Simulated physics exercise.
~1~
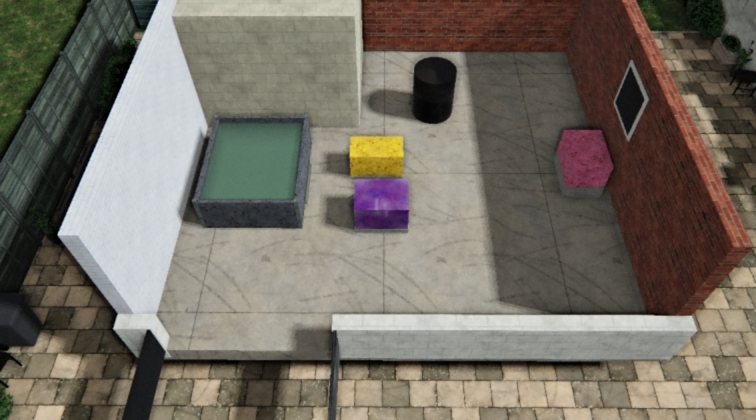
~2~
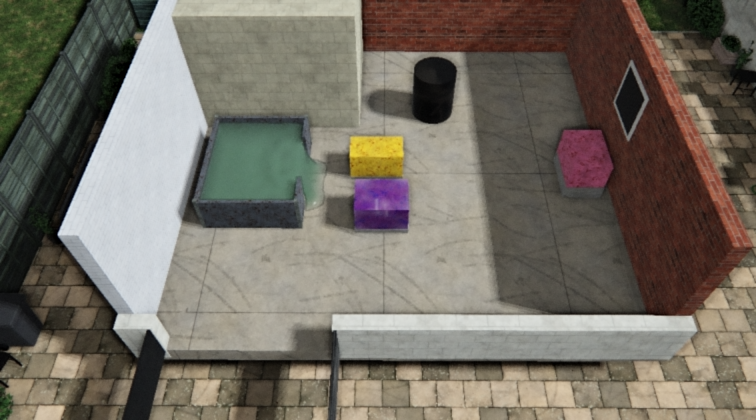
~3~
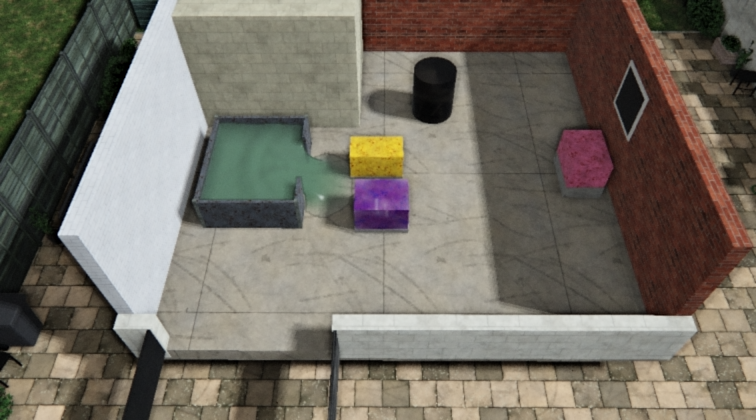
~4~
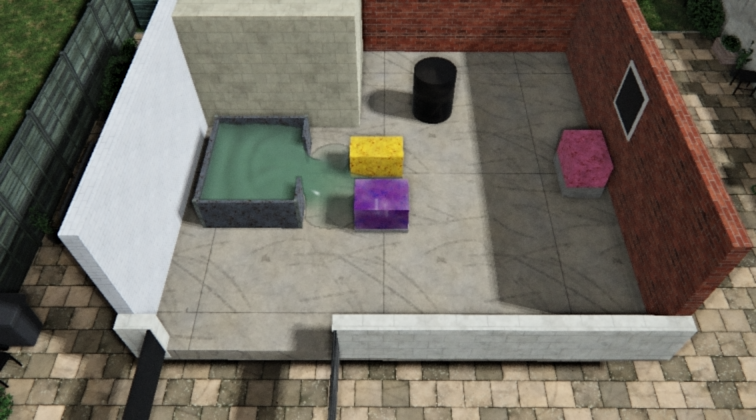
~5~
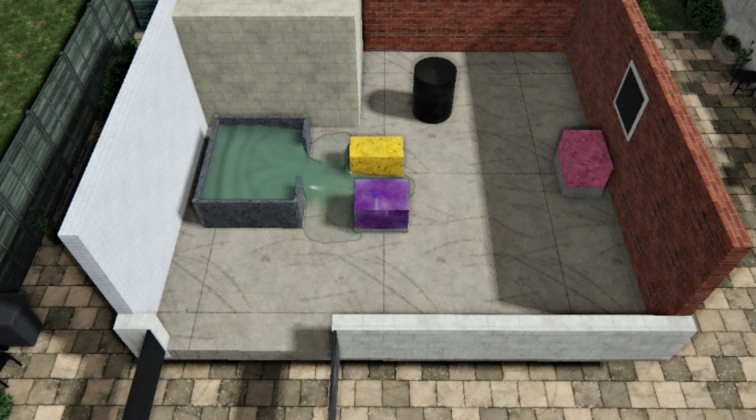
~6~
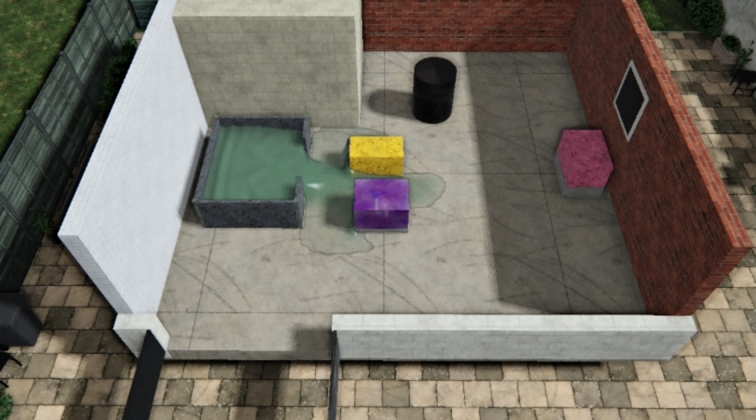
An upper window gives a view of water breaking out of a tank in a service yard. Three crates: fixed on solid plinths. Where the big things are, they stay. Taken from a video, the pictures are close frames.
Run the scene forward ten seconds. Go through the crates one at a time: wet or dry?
As I see it, the purple crate sits too low; the pink crate sits high enough; the yellow crate sits too low.
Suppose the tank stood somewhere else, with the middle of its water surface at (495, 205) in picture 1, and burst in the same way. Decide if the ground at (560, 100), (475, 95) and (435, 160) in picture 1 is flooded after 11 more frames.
Taking the three spots in order: Swamped, bare, bare.
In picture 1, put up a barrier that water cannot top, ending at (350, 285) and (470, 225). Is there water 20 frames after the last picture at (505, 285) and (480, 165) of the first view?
Untouched, reached.
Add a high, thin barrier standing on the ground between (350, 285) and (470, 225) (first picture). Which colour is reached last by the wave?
I'd go with the pink-painted one.
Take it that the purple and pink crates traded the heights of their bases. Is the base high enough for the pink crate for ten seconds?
Pink: Flooded.
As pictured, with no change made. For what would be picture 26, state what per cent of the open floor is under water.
My best guess is some 60 %.
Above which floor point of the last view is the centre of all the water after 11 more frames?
My guess is about (330, 186).
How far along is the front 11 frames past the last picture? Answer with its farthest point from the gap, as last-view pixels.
Roughly at (622, 251).
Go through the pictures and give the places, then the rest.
The open tank at (255, 160) is whole and still, in the first picture.
The front is at (314, 206), out from the gap at (303, 174), in the second picture.
The front is at (344, 204), out from the gap at (303, 176), in the third picture.
The front is at a hidden place, out from the gap at (303, 176), in the fourth picture.
Water pours out at (303, 176) and has run to a hidden place, in the fifth picture.
The front is at (440, 187), out from the gap at (303, 175), in the sixth picture.
A moment on, water covers 20 % of the floor; the purple crate water round its plinth, the pink crate water round its plinth, the yellow crate water round its plinth.
Next, water covers 40 % of the floor; the purple crate water round its plinth, the pink crate water round its plinth, the yellow crate water round its plinth.
Then, water covers 60 % of the floor; the purple crate water round its plinth, the pink crate water round its plinth, the yellow crate water round its plinth.
Later, water covers 80 % of the floor; the purple crate water round its plinth, the pink crate water round its plinth, the yellow crate water round its plinth.
In the end, water covers 100 % of the floor; the purple crate was topped, the pink crate stayed above the water, the yellow crate was topped.
